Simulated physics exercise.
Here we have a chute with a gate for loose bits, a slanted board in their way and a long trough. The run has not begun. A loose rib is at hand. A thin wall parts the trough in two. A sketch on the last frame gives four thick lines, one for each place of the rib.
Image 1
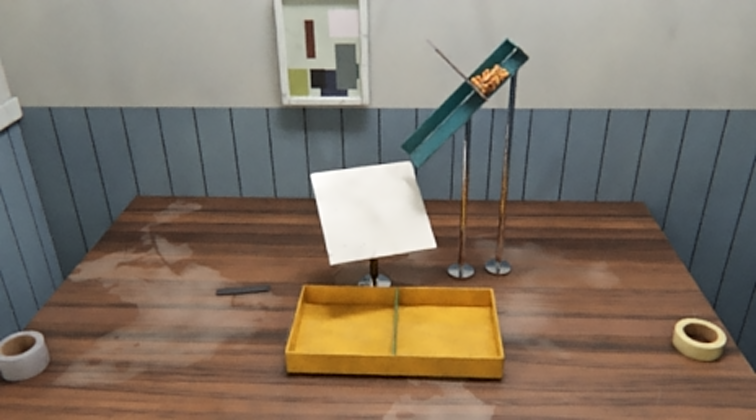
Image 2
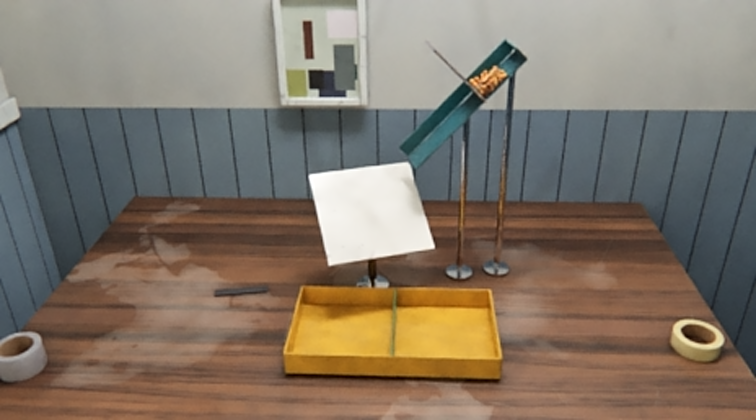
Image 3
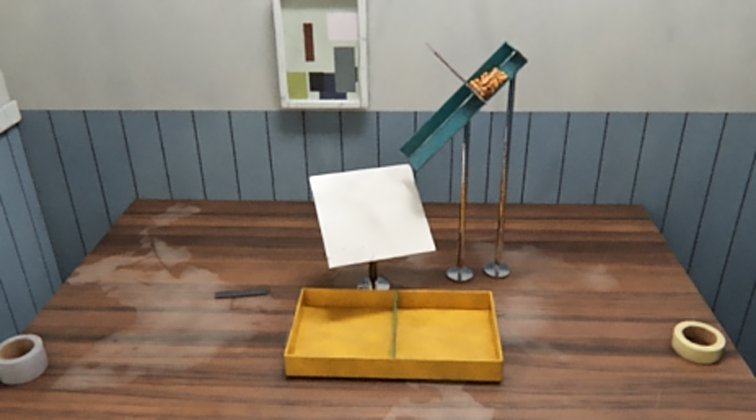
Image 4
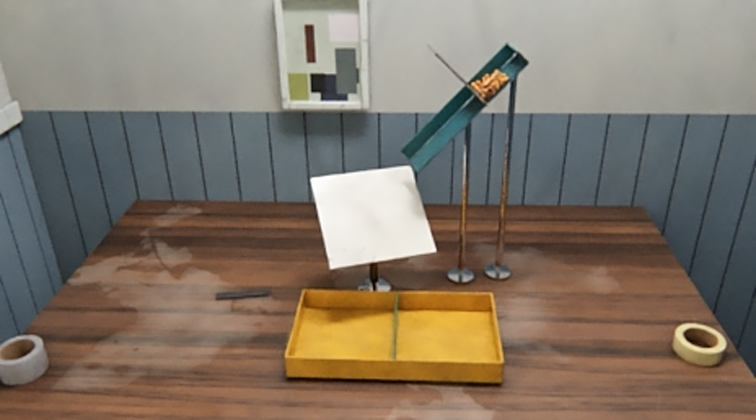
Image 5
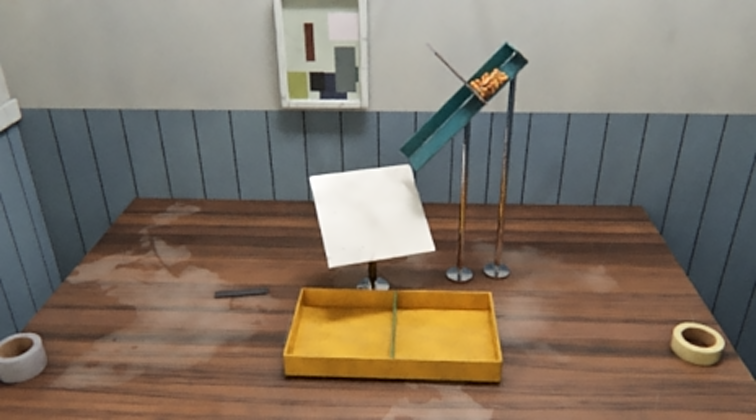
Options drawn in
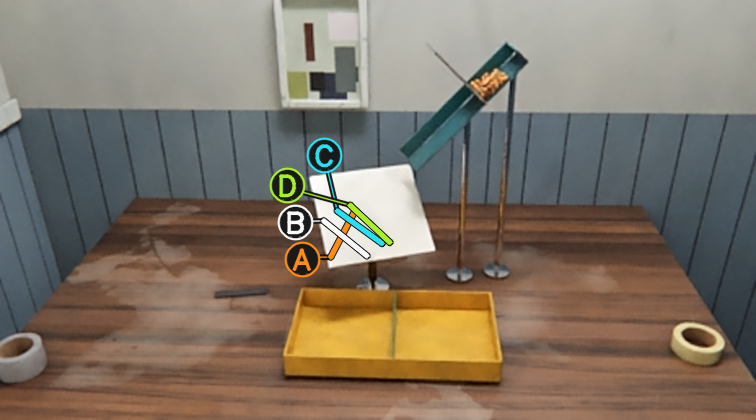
On a dark wooden table against blue panelling, a green chute on two thin stands holds a clump of small orange-brown bits behind a gate, above a slanted white board and a divided yellow trough. The view shifts very slightly, but the bits, board and trough all stay still throughout.
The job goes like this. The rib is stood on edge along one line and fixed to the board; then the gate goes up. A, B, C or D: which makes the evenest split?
Best: B.
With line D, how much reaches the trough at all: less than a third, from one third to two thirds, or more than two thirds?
It is more than two thirds.
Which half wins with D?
More lands on the right.
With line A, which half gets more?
The left half.
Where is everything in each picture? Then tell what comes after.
The first picture shows load behind the gate at (489, 83), roasted chickpeas; lip of the chute at (414, 163), sloping fairly steeply.
The second picture shows middle of the board at (371, 211), tilted fairly steeply; middle of its low edge at (383, 256); of its high edge at (360, 168).
The third picture shows front corners of the trough at (285, 356) and (502, 361); front end of its middle wall at (393, 358).
The fourth picture shows middle of the load at (489, 88); lip at (414, 167).
The fifth picture shows middle of the load at (488, 87); lip at (413, 166).
On the marked copy, line A from (354, 211) to (330, 257); line B from (323, 220) to (367, 255); line C from (337, 210) to (382, 243); line D from (350, 205) to (389, 242).
With A, of what is caught, most in the left half, a small part in the right.
With B, of what is caught, about half in the left half, about half in the right.
With C, of what is caught, a small part in the left half, nearly all in the right.
With D, of what is caught, a small part in the left half, most in the right.
